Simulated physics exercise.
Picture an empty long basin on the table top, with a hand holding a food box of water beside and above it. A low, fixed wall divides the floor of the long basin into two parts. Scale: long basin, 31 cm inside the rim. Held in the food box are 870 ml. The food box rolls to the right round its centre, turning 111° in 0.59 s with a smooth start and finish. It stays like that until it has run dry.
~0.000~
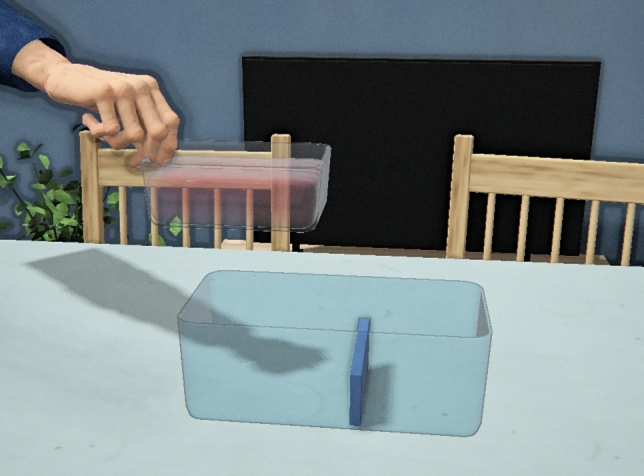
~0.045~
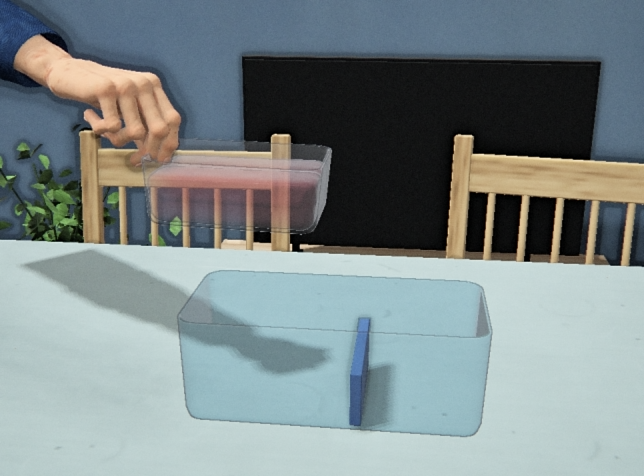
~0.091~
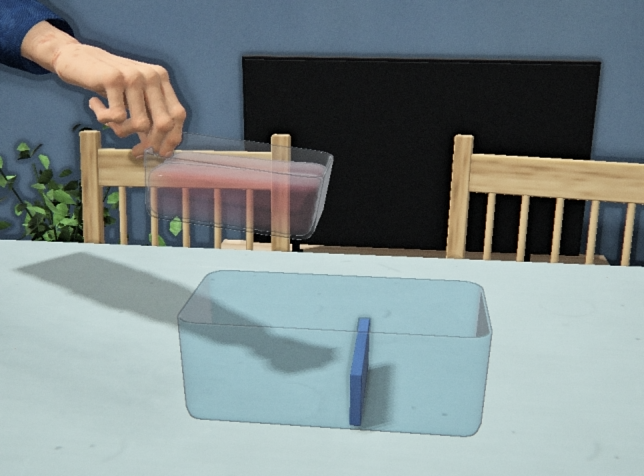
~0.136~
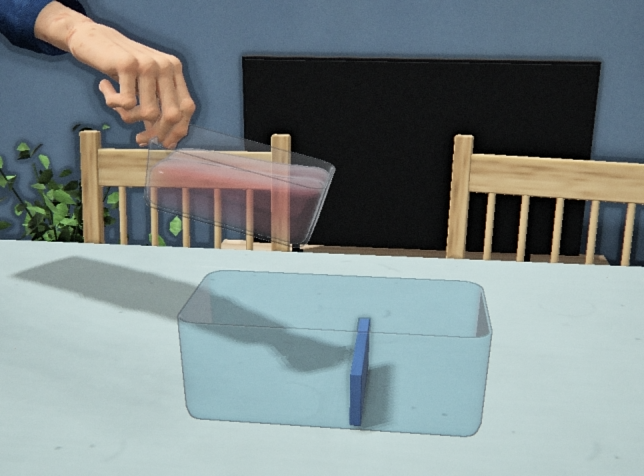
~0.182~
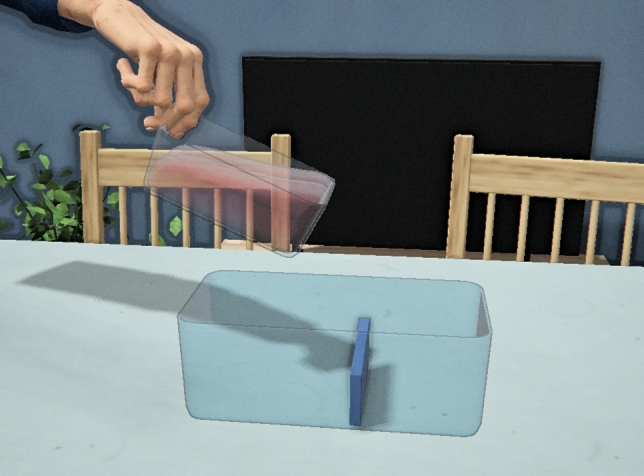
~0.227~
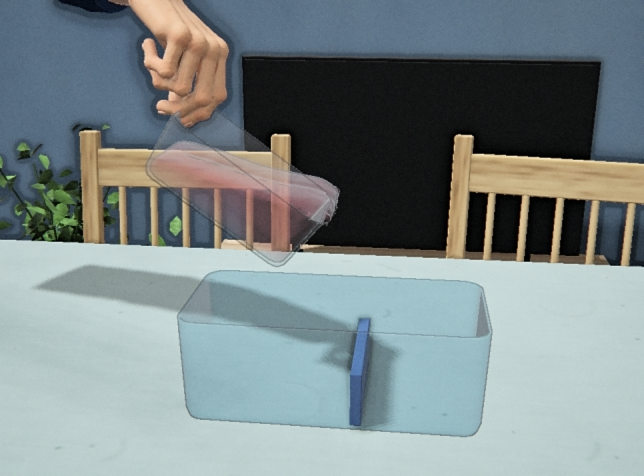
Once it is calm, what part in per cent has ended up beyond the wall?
About 39 per cent ends up there.
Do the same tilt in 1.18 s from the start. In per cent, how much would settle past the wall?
Then it comes to around 60 per cent.
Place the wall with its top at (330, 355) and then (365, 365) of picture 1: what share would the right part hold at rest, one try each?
Respectively 55 and 40 %.
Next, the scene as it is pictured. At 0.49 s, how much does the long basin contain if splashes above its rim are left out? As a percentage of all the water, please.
Roughly 68 per cent.
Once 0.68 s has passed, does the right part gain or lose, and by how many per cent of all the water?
A gain, roughly 7 percent.
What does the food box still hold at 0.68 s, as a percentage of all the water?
Around 1 percent of it.
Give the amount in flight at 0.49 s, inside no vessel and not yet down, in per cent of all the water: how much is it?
Near 24 per cent at that moment.
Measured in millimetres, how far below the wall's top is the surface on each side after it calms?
I'd say some 40 mm on the left and some 40 mm on the right.
Then, 0.49 s in, the tilt is 103° and 7 per cent is still to pour, 28 is left of the wall and 40 right of it.
Then, 0.68 s in, the tilt is 111° and 1 per cent is still to pour, 47 is left of the wall and 31 right of it.
Then, 0.87 s in, the tilt is 111° and 0 per cent is still to pour, 52 is left of the wall and 38 right of it.
Then, 1.09 s in, the tilt is 111° and 0 per cent is still to pour, 53 is left of the wall and 39 right of it.
Finally, 53 per cent lies left of the wall, 39 right of it and 8 outside.
